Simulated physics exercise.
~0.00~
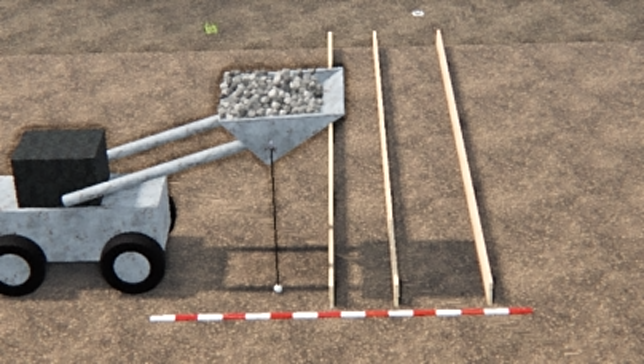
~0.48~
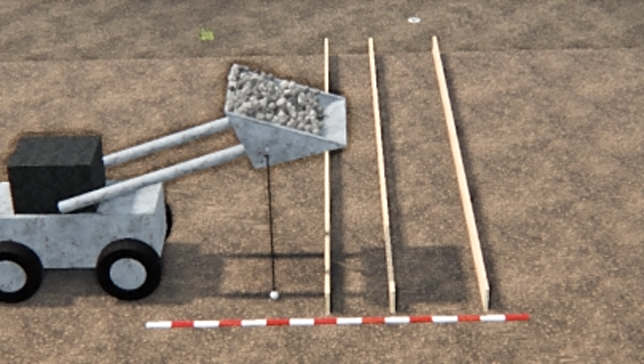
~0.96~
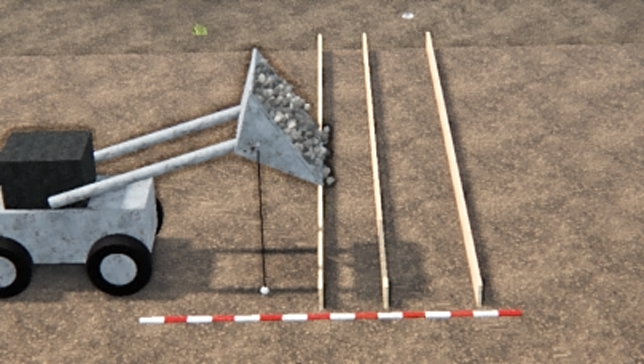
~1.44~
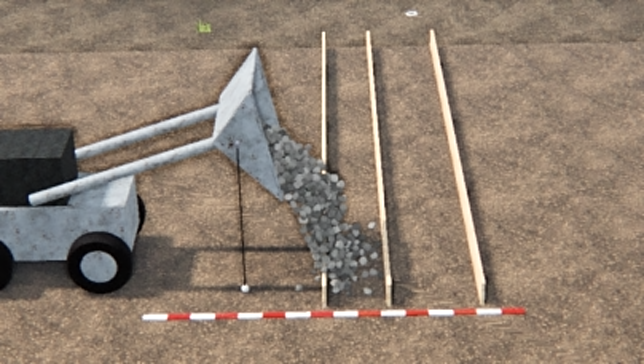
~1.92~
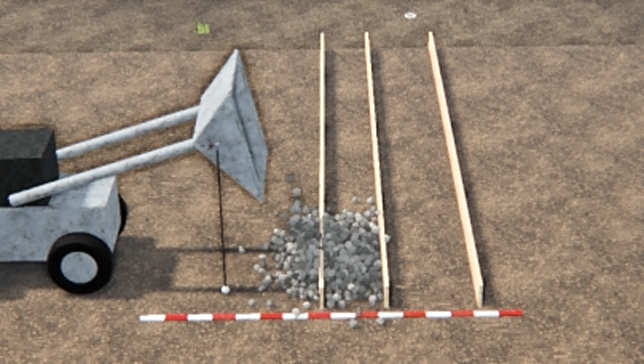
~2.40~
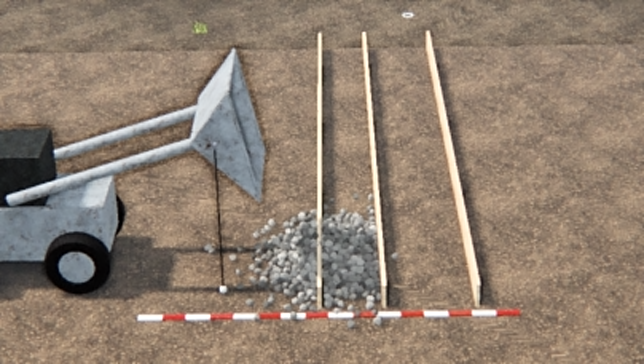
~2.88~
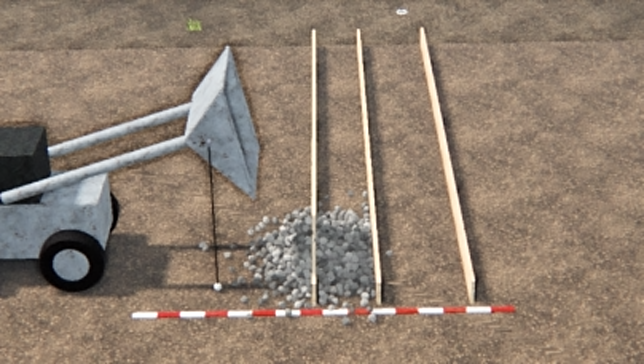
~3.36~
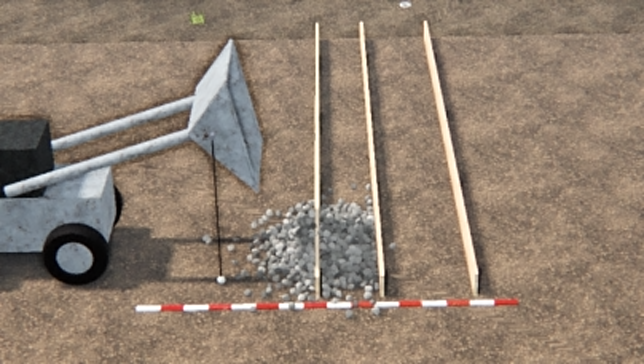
In the video, a grey loader tips its raised bucket of crushed grey rock downward beside three upright wooden planks, and the stones pour out as it backs left. They settle in a heap around the two left planks, leaving the bucket empty and tilted.
